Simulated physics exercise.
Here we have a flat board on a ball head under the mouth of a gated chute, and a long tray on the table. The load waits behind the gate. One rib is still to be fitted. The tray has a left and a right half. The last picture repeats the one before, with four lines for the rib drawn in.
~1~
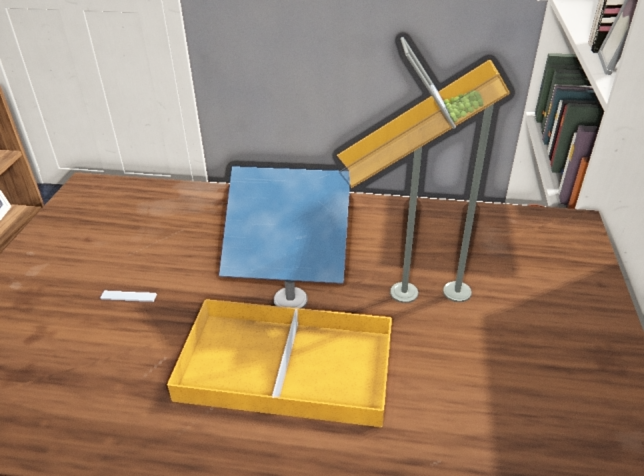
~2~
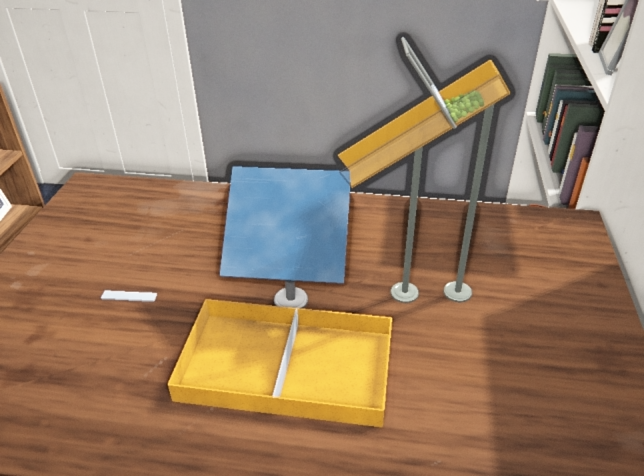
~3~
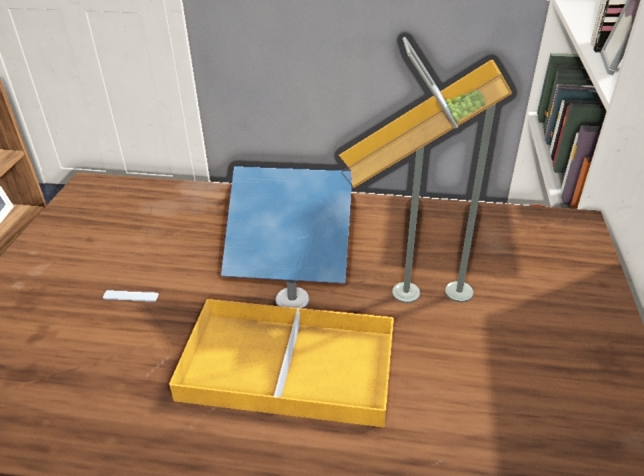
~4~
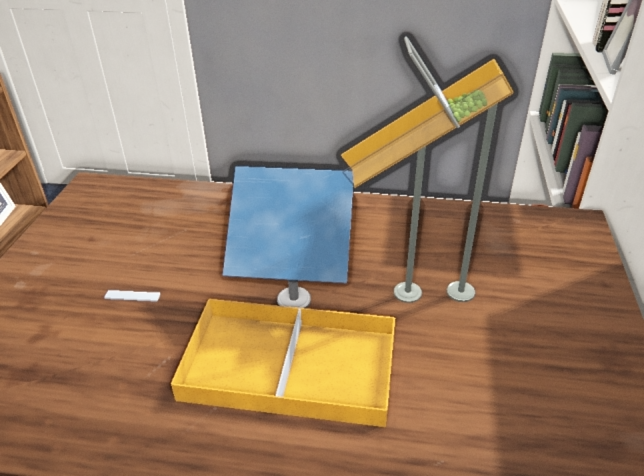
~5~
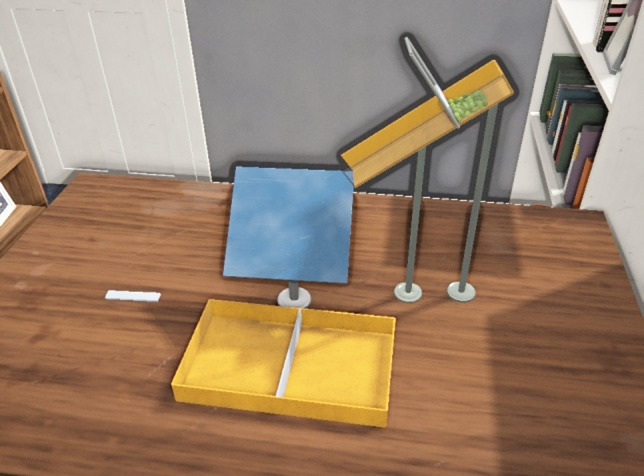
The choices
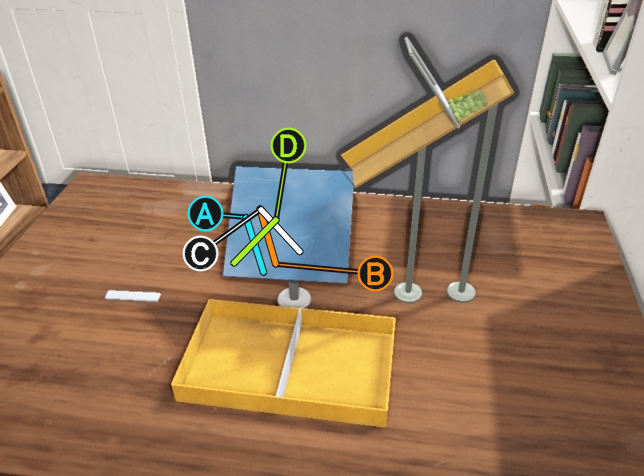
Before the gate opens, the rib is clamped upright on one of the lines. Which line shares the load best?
B.
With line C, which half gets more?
Right.
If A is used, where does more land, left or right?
More lands on the left.
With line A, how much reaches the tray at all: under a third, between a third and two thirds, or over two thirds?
Over two thirds.
On the marked copy, line A from (246, 217) to (263, 272); line B from (260, 208) to (275, 264); line C from (260, 209) to (299, 251); line D from (276, 219) to (233, 263).
With A, of what is caught, most in the left half, a small part in the right.
With B, of what is caught, about half in the left half, about half in the right.
With C, of what is caught, a small part in the left half, nearly all in the right.
With D, of what is caught, nearly all in the left half, a stray few in the right.
